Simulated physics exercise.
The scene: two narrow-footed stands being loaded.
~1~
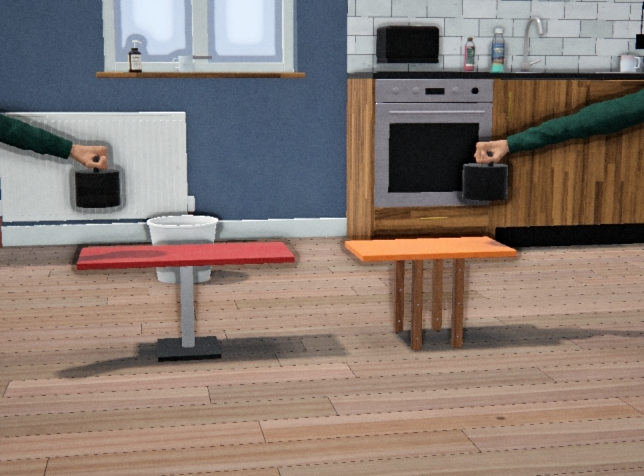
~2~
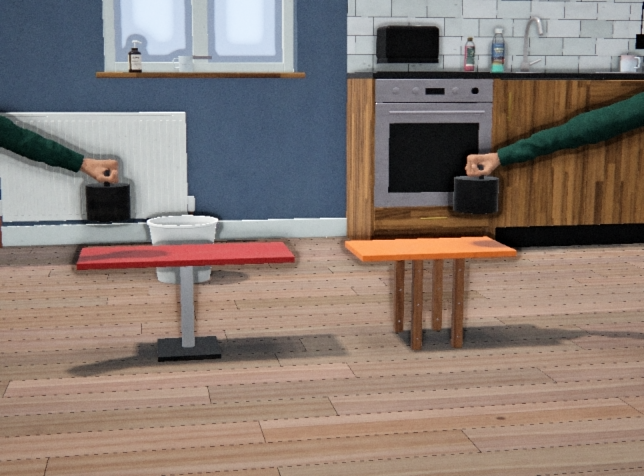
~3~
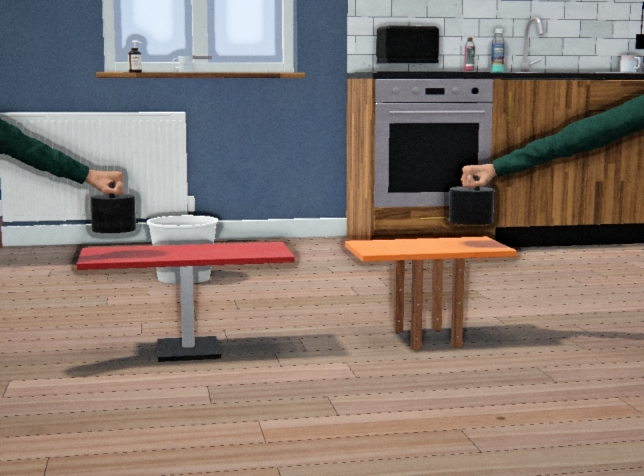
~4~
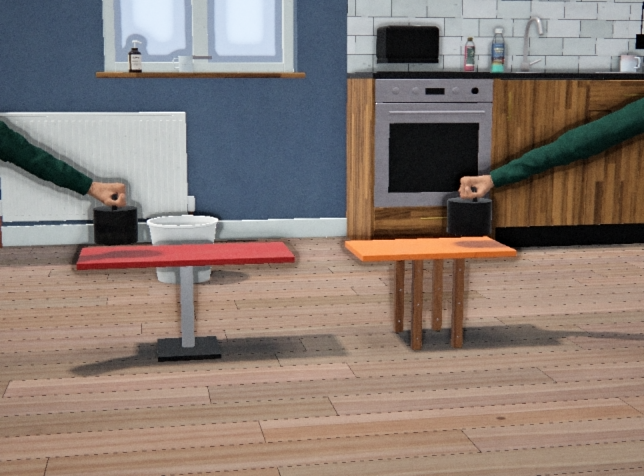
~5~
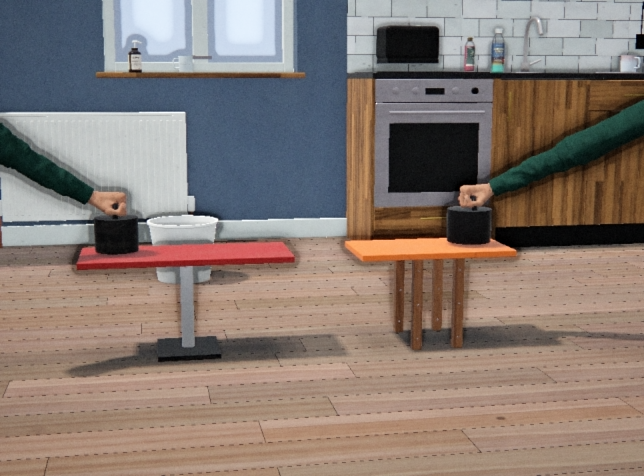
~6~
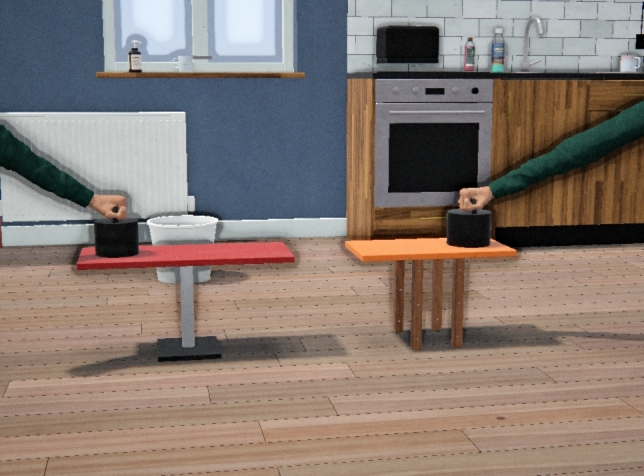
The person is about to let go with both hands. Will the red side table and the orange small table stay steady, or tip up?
Outcome: The red side table tips up and the orange small table tips up.
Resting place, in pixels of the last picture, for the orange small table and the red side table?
First (506, 270), then (93, 273).
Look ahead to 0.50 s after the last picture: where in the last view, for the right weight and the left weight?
The right weight at (502, 238), the left weight at (52, 285).
Then, 0.50 s after the last picture, red side table tipped 36° from how it was near (121, 258); orange small table tipped 19° from how it was near (458, 245).
At rest, the red side table goes over, near (93, 273); the orange small table goes over, near (506, 270).
